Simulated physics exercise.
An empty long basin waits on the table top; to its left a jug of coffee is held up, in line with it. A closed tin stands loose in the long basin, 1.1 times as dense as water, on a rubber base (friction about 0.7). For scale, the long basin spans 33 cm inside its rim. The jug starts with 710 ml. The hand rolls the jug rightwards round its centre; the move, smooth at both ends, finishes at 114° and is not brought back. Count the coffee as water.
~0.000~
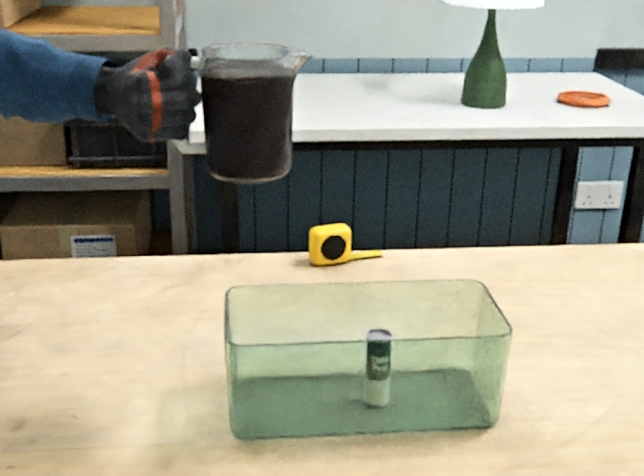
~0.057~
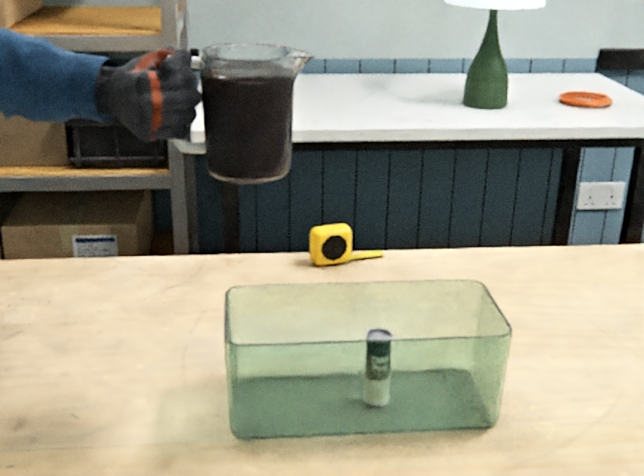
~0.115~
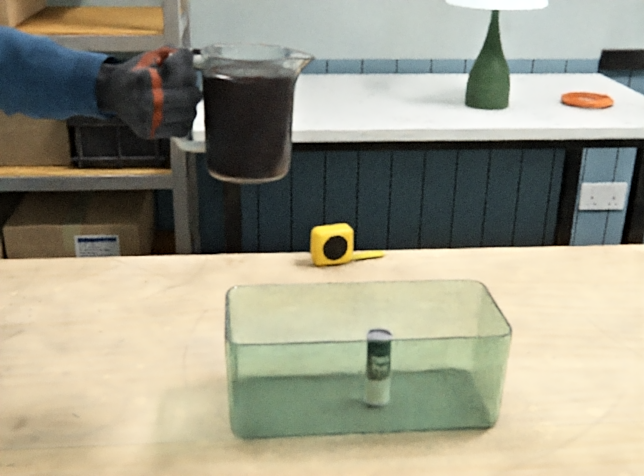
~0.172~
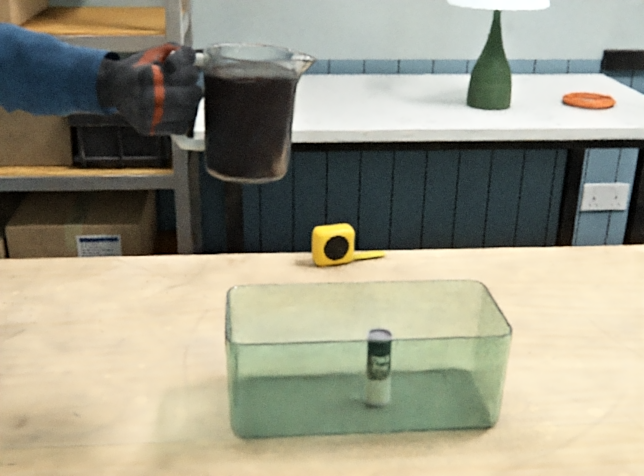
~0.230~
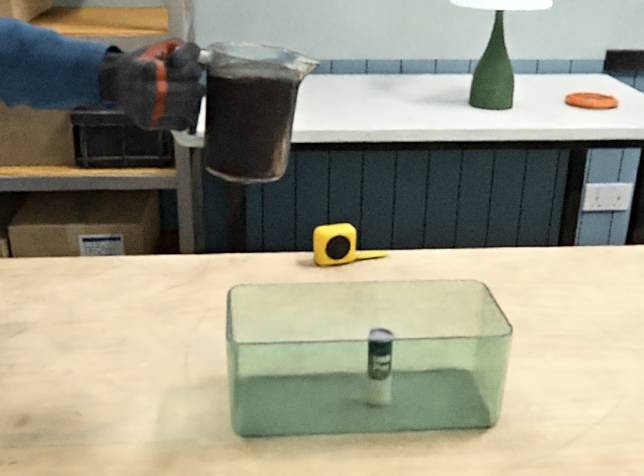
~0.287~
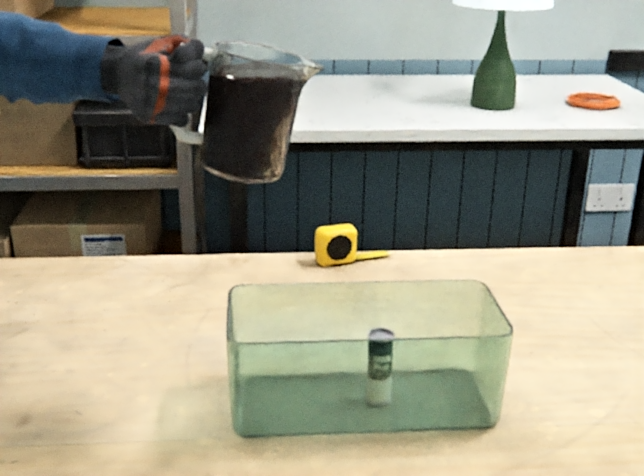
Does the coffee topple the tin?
The tin keeps standing.
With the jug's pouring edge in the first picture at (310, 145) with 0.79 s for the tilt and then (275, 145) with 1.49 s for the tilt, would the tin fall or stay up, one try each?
First it topples; then it stays up.
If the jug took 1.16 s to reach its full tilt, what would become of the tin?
The tin stays up.
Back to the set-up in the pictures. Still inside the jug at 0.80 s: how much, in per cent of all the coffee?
Near 82 in a hundred.
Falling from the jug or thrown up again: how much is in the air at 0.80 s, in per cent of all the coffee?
Some 16 per cent.
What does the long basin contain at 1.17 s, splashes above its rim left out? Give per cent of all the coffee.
Near 46 in a hundred.
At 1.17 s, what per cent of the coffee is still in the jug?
Near 26 in a hundred.
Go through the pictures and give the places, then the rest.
Tilt 0°; pouring edge (313, 54); surface from (204, 70) to (294, 69); the long basin's rim runs from (226, 316) to (497, 307); the tin's top is at (379, 338), in the first frame.
Tilt 0°; pouring edge (314, 54); surface from (204, 70) to (294, 70), in the second frame.
Tilt 2°; pouring edge (315, 56); surface from (205, 70) to (295, 71), in the third frame.
Tilt 4°; pouring edge (318, 58); surface from (207, 70) to (297, 71), in the fourth frame.
Tilt 7°; pouring edge (321, 62); surface from (210, 70) to (301, 72), in the fifth frame.
Tilt 10°; pouring edge (324, 66); surface from (213, 71) to (306, 72), in the sixth frame.
After 0.80 s the tilt is 63° and 82 per cent is still to pour; the tin stands where it began.
After 1.17 s the tilt is 102° and 25 per cent is still to pour; the tin stands where it began.
After 1.56 s the tilt is 114° and 0 per cent is still to pour; the tin stands 1 cm from where it began.
After 1.99 s the tilt is 114° and 0 per cent is still to pour; the tin stands 1 cm from where it began.
In the end the tin stands 1 cm from where it began.
